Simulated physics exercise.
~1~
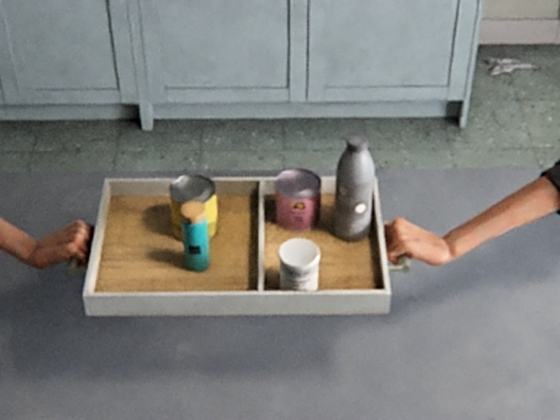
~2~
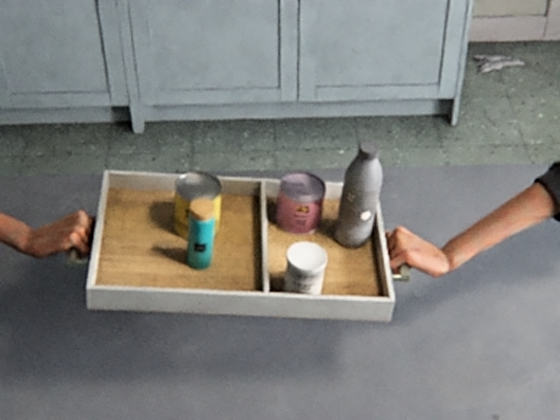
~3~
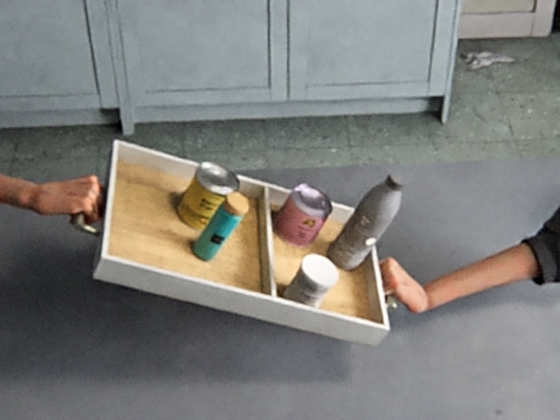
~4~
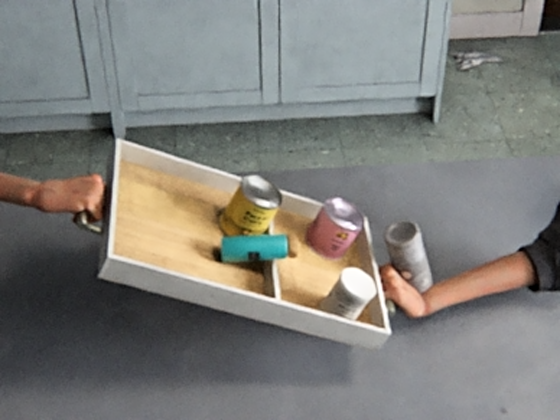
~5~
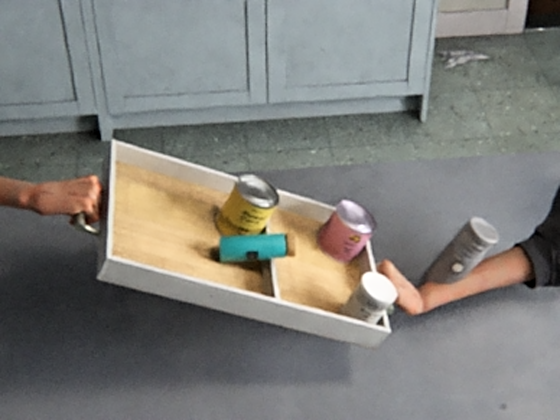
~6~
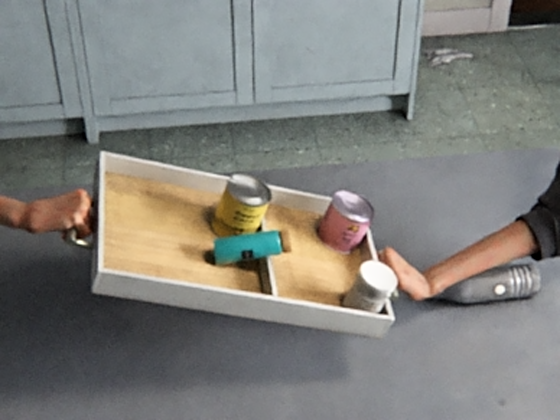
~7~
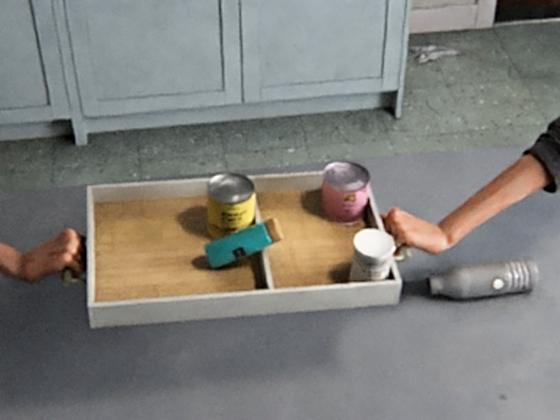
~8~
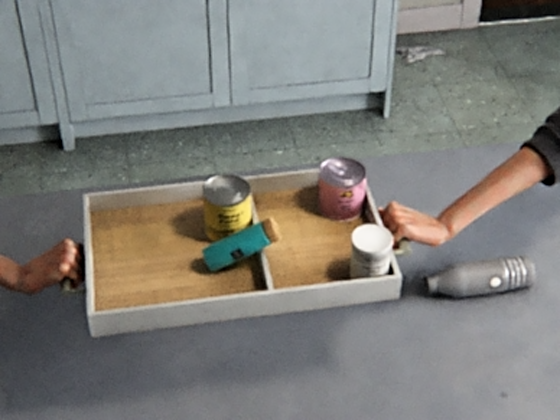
At the start, two hands hold a divided wooden tray level above a grey table, carrying a yellow tin, a turquoise shaker, a pink tin, a white tin and a grey bottle. The tray then tips steeply, right edge down, and the shaker and bottle lean over. The shaker topples onto its side against the divider while the bottle pitches over the right edge, and the tins slide rightward. The bottle drops past the right arm onto the table. The hands level the tray again, leaving the shaker lying down, the three tins upright, and the bottle on its side on the table.
